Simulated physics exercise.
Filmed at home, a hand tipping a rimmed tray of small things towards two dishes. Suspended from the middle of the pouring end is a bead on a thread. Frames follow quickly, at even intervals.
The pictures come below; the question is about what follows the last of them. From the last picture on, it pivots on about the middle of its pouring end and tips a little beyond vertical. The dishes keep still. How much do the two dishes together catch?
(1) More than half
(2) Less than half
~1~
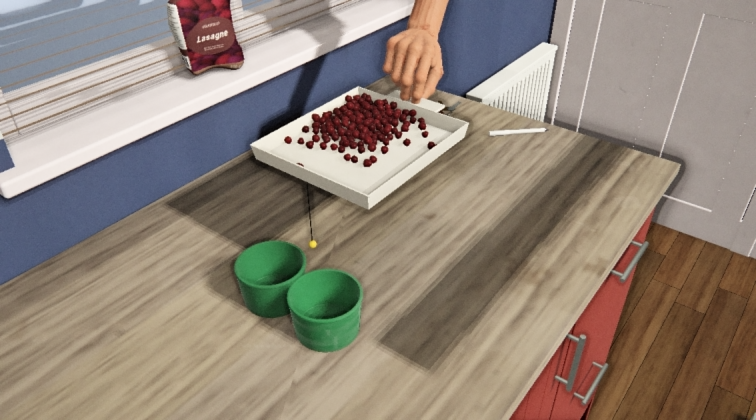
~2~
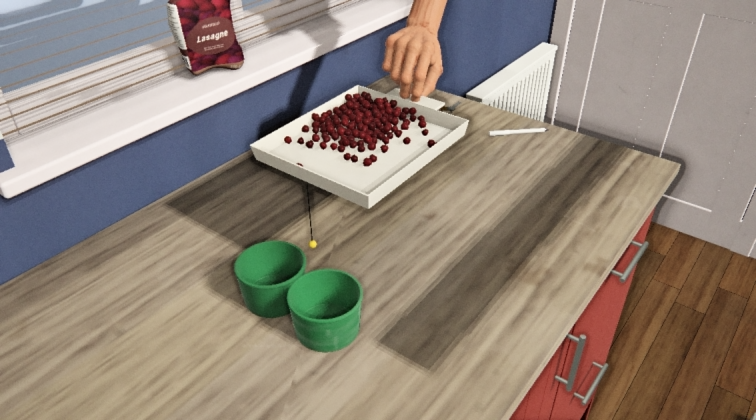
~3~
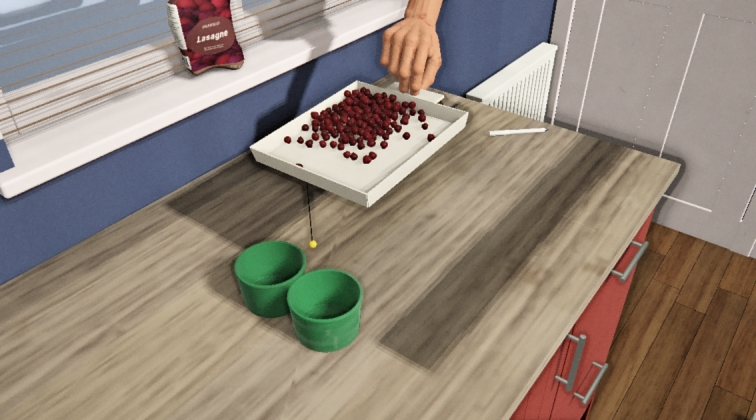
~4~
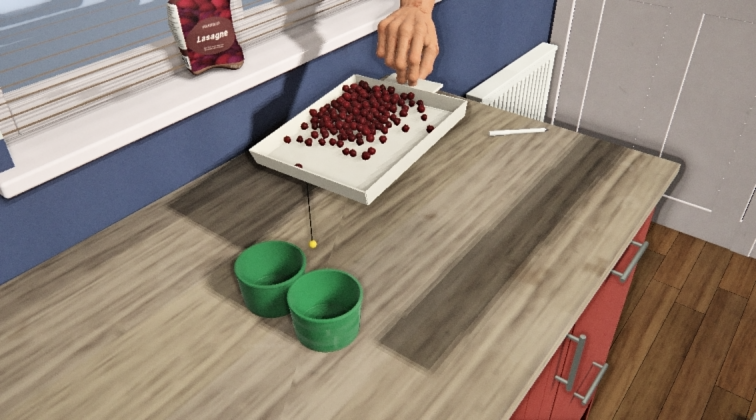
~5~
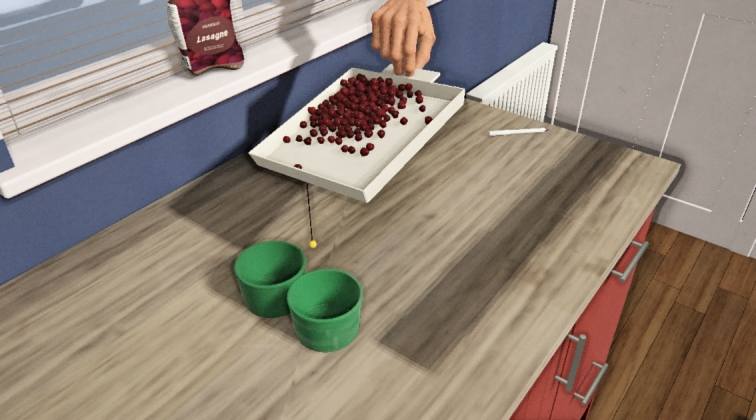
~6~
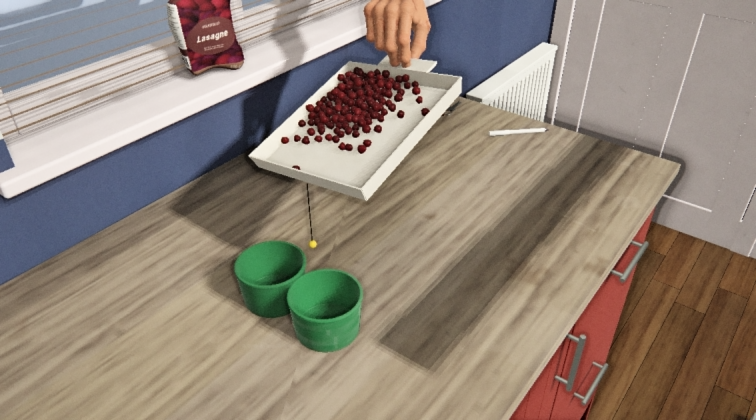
Option 2: Less than half.
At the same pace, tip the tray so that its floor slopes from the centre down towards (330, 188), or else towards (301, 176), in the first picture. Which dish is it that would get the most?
One gives the rightmost dish and two gives the leftmost dish.
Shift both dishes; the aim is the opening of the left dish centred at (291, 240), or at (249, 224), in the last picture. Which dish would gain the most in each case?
First try: The left-side dish; second try: The left-side dish.
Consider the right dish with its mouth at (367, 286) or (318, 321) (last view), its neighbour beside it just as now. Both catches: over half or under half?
First try: A minority; second try: A minority.
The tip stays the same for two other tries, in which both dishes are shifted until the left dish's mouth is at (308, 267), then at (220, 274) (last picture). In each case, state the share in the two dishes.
The first try yields 0% and the second yields 0%.
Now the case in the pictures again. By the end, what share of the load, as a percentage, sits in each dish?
Roughly 20 in a hundred end in the left dish and roughly 0 in a hundred in the right dish.
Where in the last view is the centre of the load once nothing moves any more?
The centre settles at about (249, 271).
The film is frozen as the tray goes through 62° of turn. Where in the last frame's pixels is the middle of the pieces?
Centre estimate: (284, 138).
Soon after the last picture, tray tipped steeply; nearly all on the tray; a stray few outside both; a small part in the air.
A little later, tray tipped past a quarter turn; about two thirds on the tray; a stray few in the left dish; about a quarter outside both; a small part in the air.
Later still, tray tipped past a quarter turn; about a quarter in the left dish; most outside both.
At rest, tray tipped past a quarter turn; none in the right dish; about a quarter in the left dish; most outside both.
